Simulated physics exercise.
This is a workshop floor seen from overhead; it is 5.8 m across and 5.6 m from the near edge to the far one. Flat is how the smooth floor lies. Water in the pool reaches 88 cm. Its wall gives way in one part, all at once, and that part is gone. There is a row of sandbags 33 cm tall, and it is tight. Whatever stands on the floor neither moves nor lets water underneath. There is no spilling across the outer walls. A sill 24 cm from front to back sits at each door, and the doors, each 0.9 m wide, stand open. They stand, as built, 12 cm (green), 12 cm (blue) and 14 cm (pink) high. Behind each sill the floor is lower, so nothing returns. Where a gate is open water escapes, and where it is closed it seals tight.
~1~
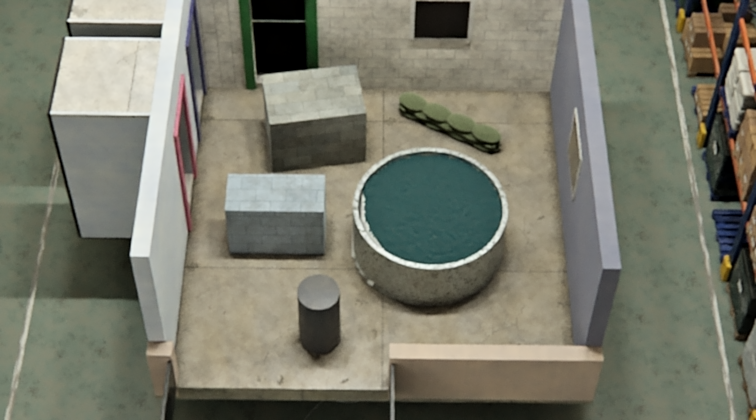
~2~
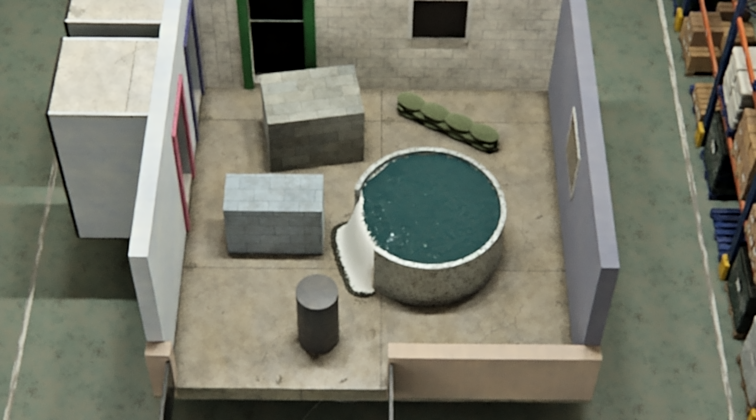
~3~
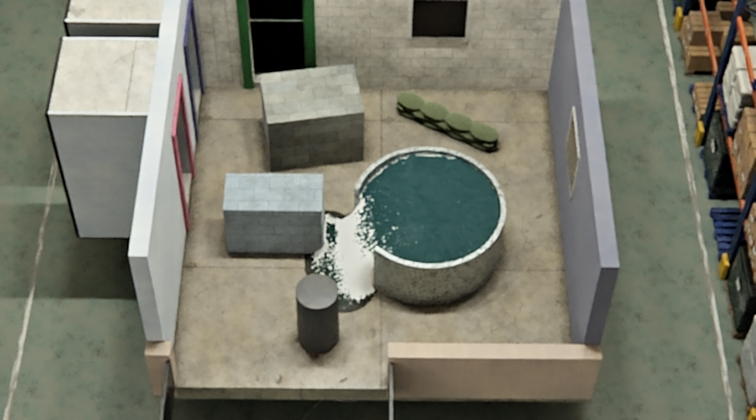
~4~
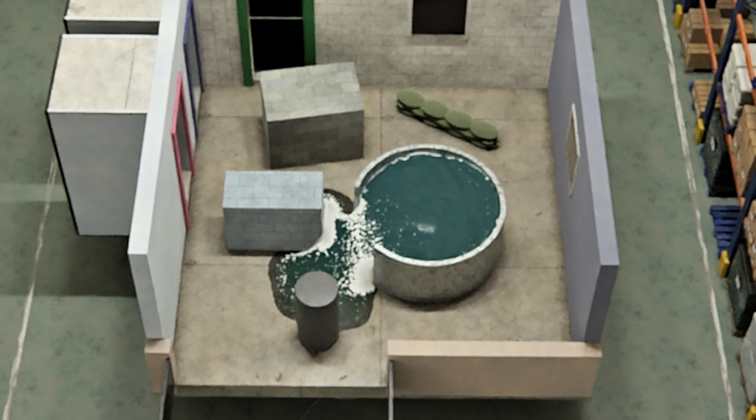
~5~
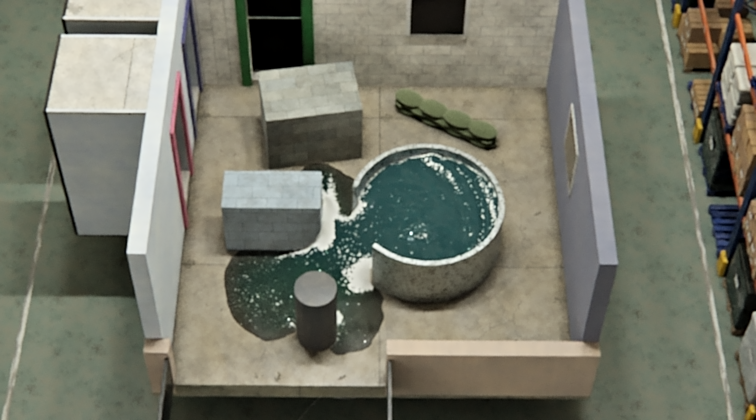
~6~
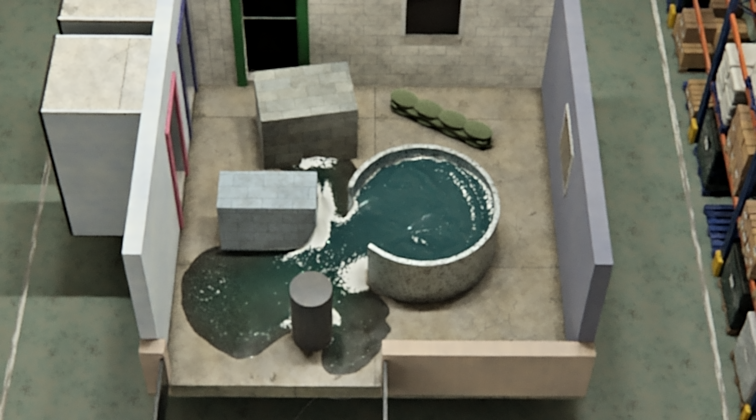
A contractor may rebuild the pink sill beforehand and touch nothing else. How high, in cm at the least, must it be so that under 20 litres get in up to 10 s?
It would need to be roughly 5.5 cm high.
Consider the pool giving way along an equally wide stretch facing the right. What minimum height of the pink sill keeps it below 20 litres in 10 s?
I'd say close to 9.5 cm.
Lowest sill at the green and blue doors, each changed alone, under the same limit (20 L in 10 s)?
Roughly 8.0 cm for the green door and roughly 11.5 cm for the blue door.
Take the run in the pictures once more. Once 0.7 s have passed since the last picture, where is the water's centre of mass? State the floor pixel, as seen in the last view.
Around (363, 255).
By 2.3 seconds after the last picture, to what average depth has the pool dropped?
Roughly 31 cm on average.
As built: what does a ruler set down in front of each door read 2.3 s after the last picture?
Depth at green 0 cm, at blue 5 cm, at pink 8 cm.
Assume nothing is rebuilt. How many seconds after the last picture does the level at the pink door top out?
Roughly 3.5 s.
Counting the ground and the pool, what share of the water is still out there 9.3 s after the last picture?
Around 56 per cent of the water.
Then, 0.7 s after the last picture water covers 35 % of the floor, deepest (57 cm) near (166, 370); it has not reached the pink door.
Then, 2.3 s after the last picture water covers 65 % of the floor, deepest (32 cm) near (321, 240); 8 cm at the pink door, 0 litres in over its 14 cm sill.
Then, 9.3 s after the last picture water covers 95 % of the floor, deepest (12 cm) near (390, 102); 8 cm at the pink door, 0 litres in over its 14 cm sill.
At the pink door as built, the water peaked near 11 cm, 3.5 s after the last picture.
With a sill of 4.5 cm, 34 litres would have come in within the 10 s; with 7.5 cm, 7 litres. So under 20 litres takes about 5.5 cm.
